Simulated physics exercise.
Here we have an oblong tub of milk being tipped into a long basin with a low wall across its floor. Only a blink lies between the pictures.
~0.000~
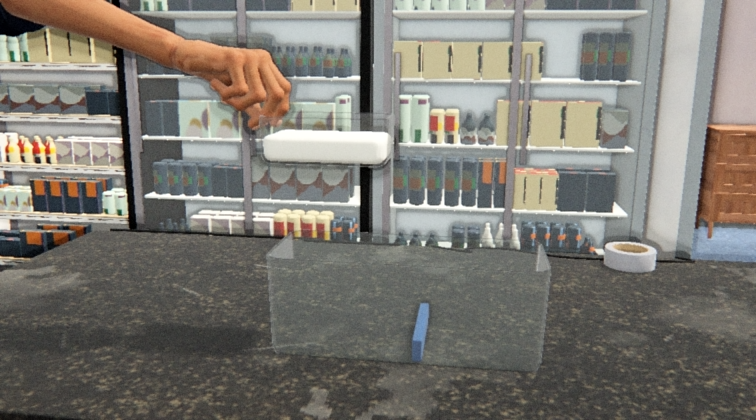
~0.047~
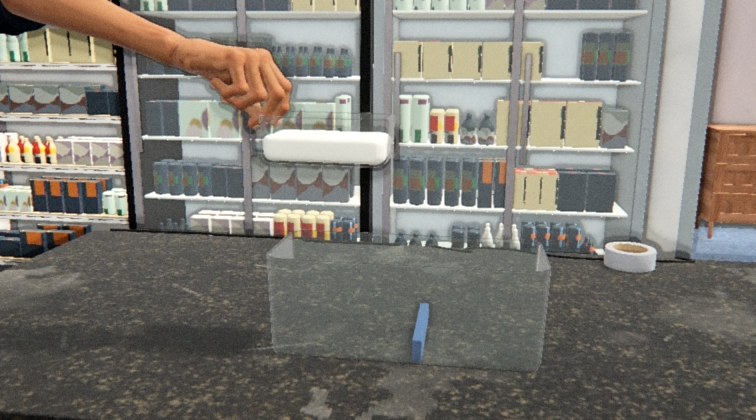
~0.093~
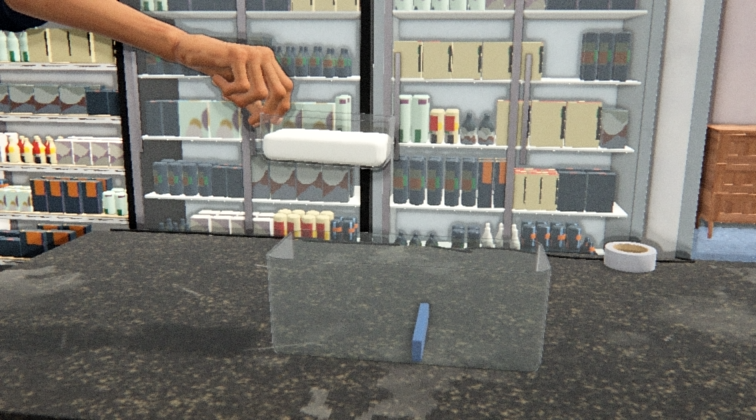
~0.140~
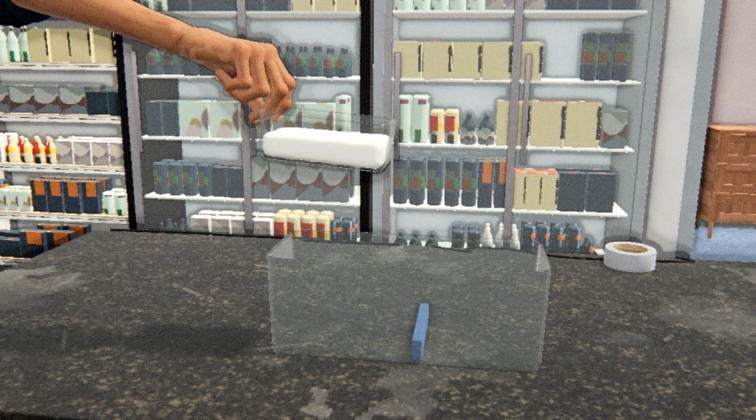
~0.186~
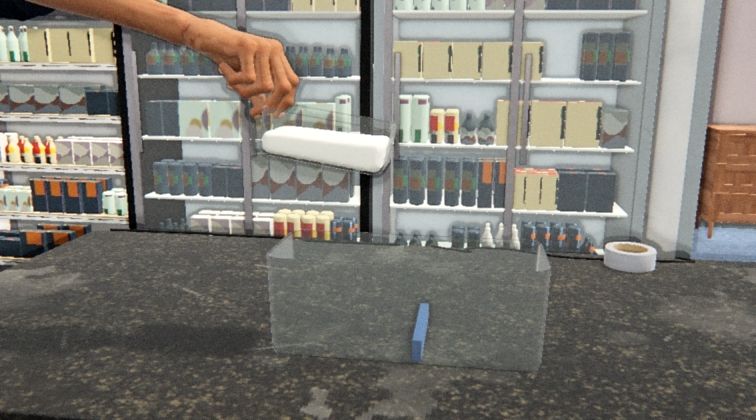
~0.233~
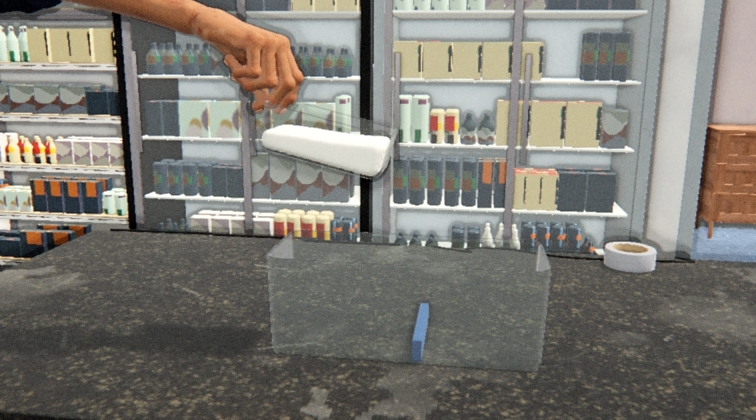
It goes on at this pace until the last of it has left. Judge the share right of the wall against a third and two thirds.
In the end between a third and two thirds is right of the wall.
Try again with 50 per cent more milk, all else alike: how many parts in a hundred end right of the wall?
Near 60 %.
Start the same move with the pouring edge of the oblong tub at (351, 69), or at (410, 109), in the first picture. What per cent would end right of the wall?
Roughly 15 per cent, and 70 per cent.
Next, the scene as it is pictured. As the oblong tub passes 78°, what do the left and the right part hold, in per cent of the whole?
Left about 5, right about 30.
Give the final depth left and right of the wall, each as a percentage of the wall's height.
Left about 30, right about 40.
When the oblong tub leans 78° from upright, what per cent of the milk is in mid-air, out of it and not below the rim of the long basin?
Close to 40 per cent.
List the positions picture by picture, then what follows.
The first frame shows tilt 0°; pouring edge (390, 118); surface from (272, 134) to (389, 137); the long basin's rim runs from (280, 244) to (545, 257); the wall's top is at (421, 322).
The second frame shows tilt 1°; pouring edge (391, 119); surface from (273, 134) to (389, 137).
The third frame shows tilt 2°; pouring edge (391, 121); surface from (272, 133) to (388, 139).
The fourth frame shows tilt 5°; pouring edge (392, 124); surface from (272, 132) to (389, 140).
The fifth frame shows tilt 9°; pouring edge (392, 128); surface from (272, 131) to (389, 140).
The sixth frame shows tilt 14°; pouring edge (393, 134); surface from (272, 129) to (390, 142).
A moment on, the oblong tub is tipped on its side and 24 per cent is still to pour, 4 is left of the wall and 30 right of it.
Next, the oblong tub is tipped right over and 2 per cent is still to pour, 39 is left of the wall and 54 right of it.
Then the oblong tub is tipped right over and 0 per cent is still to pour, 45 is left of the wall and 55 right of it.
Later the oblong tub is tipped right over and 0 per cent is still to pour, 45 is left of the wall and 55 right of it.
In the end 45 per cent lies left of the wall, 55 right of it and 0 outside.
